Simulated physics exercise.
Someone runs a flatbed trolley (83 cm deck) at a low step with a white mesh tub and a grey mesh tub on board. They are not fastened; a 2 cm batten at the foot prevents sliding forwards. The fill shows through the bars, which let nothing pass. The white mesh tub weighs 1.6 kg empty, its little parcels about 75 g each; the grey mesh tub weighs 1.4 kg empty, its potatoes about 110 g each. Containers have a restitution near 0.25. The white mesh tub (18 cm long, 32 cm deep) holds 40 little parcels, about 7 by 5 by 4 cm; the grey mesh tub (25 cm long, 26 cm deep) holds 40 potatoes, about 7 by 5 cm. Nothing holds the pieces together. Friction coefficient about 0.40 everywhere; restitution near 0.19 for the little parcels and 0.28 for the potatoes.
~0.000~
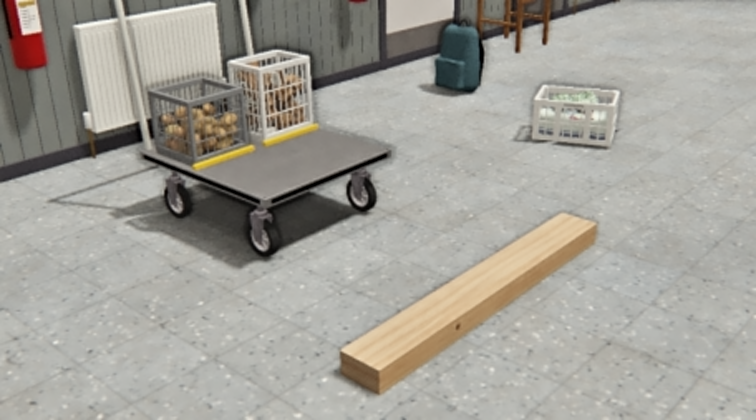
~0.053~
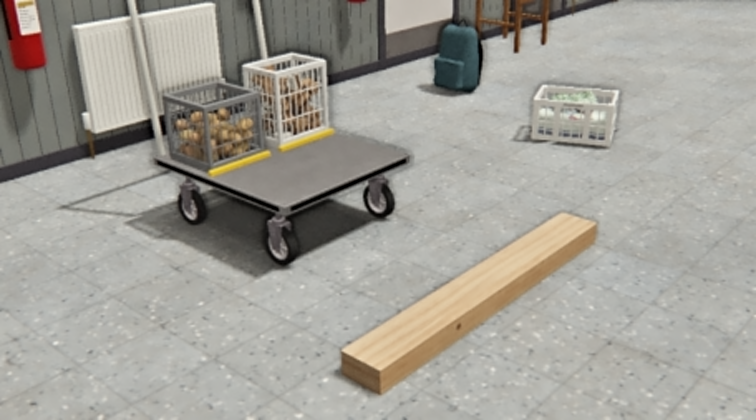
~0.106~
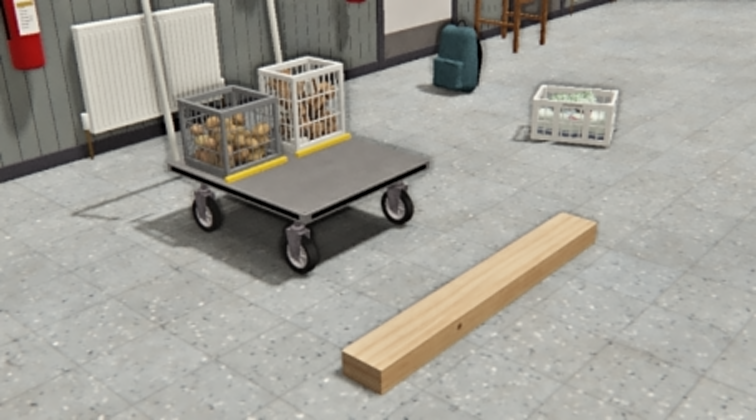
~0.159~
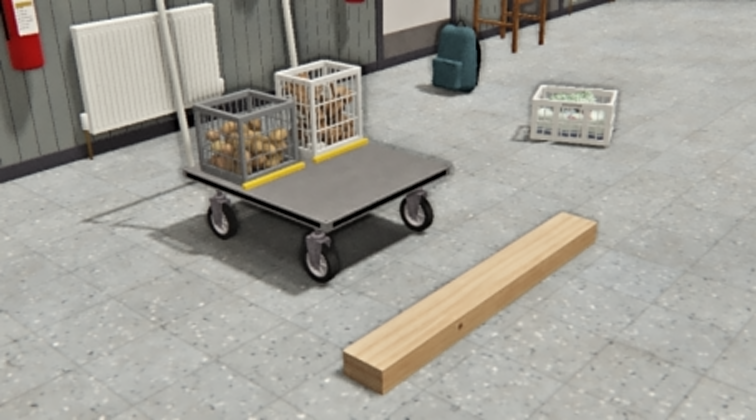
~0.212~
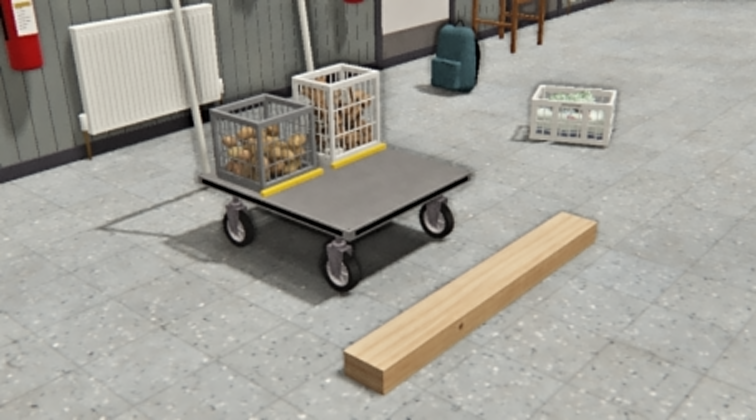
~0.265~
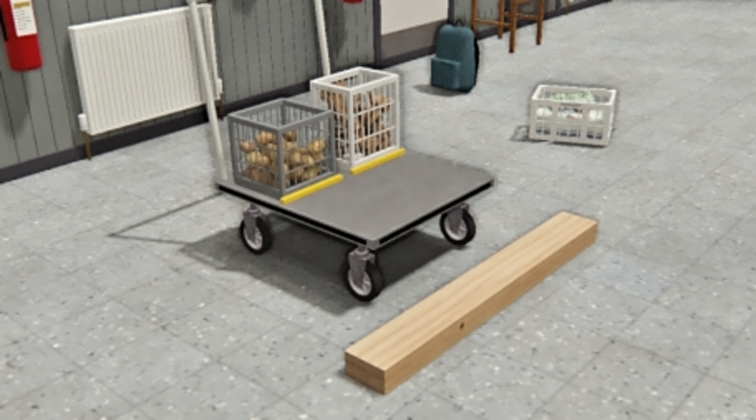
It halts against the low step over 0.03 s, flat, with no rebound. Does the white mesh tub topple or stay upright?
The white mesh tub goes over.
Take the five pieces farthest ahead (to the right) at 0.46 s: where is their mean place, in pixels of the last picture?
At about (418, 115).
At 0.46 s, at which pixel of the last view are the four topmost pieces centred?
Around (403, 101).
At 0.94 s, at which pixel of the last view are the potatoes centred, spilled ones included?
At about (320, 171).
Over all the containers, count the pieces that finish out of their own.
Some 10 pieces.
After 0.34 s, the jolt starts.
After 0.46 s, the white mesh tub leans 30° with 0 of 40 out and the grey mesh tub leans 11° with 0 of 40 out.
After 0.64 s, the white mesh tub is down with 1 of 40 out and the grey mesh tub is upright with 0 of 40 out.
After 0.94 s, the white mesh tub is down with 8 of 40 out and the grey mesh tub is upright with 0 of 40 out.
When it is over (at 1.38 s), the white mesh tub is down with 10 of 40 out and the grey mesh tub is upright with 0 of 40 out. Greatest lean of the white mesh tub, 94°.
